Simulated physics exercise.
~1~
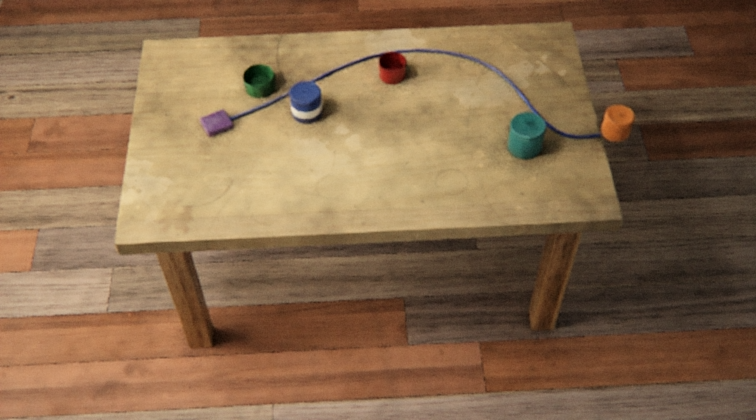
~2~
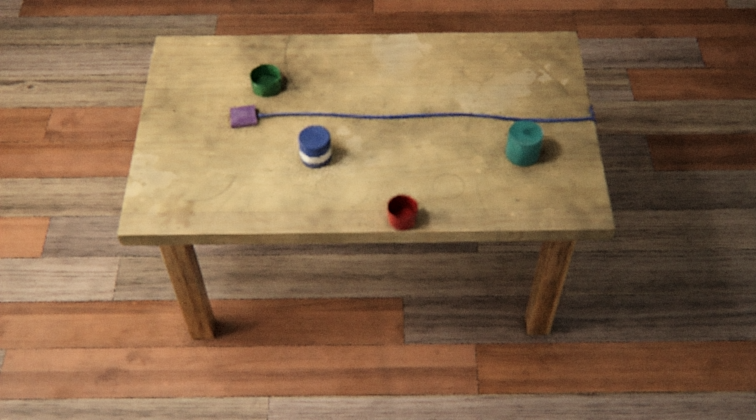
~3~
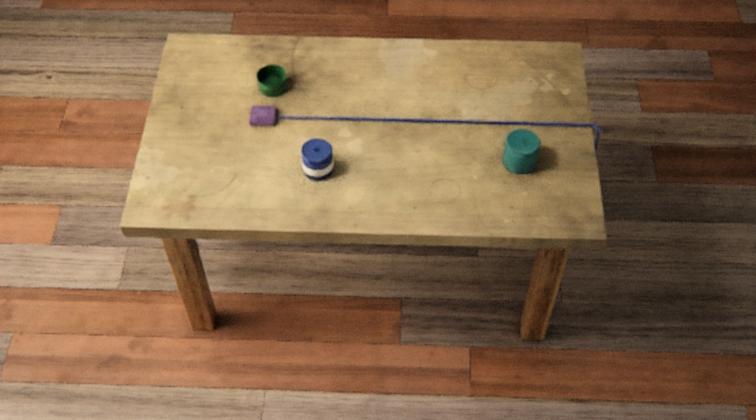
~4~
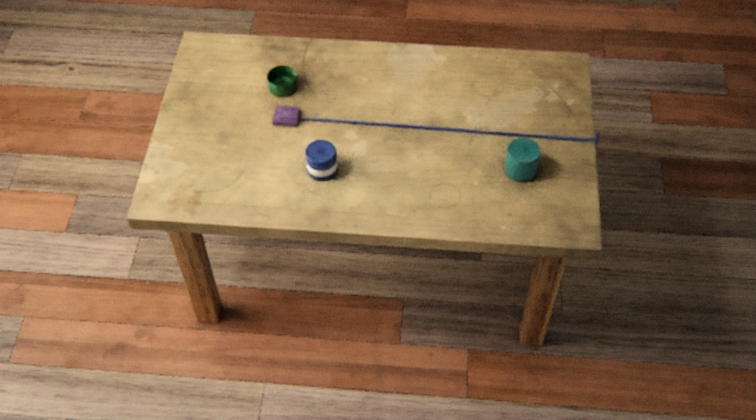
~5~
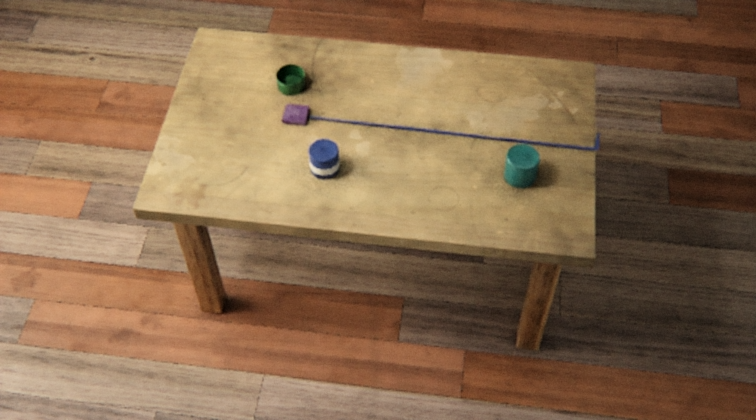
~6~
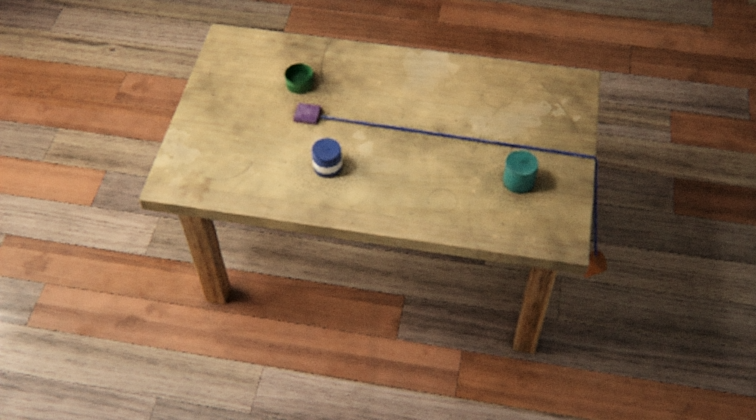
Wooden workbench with an orange object dropping off the right side, its cable sweeping a red cup off and dragging a purple block right.
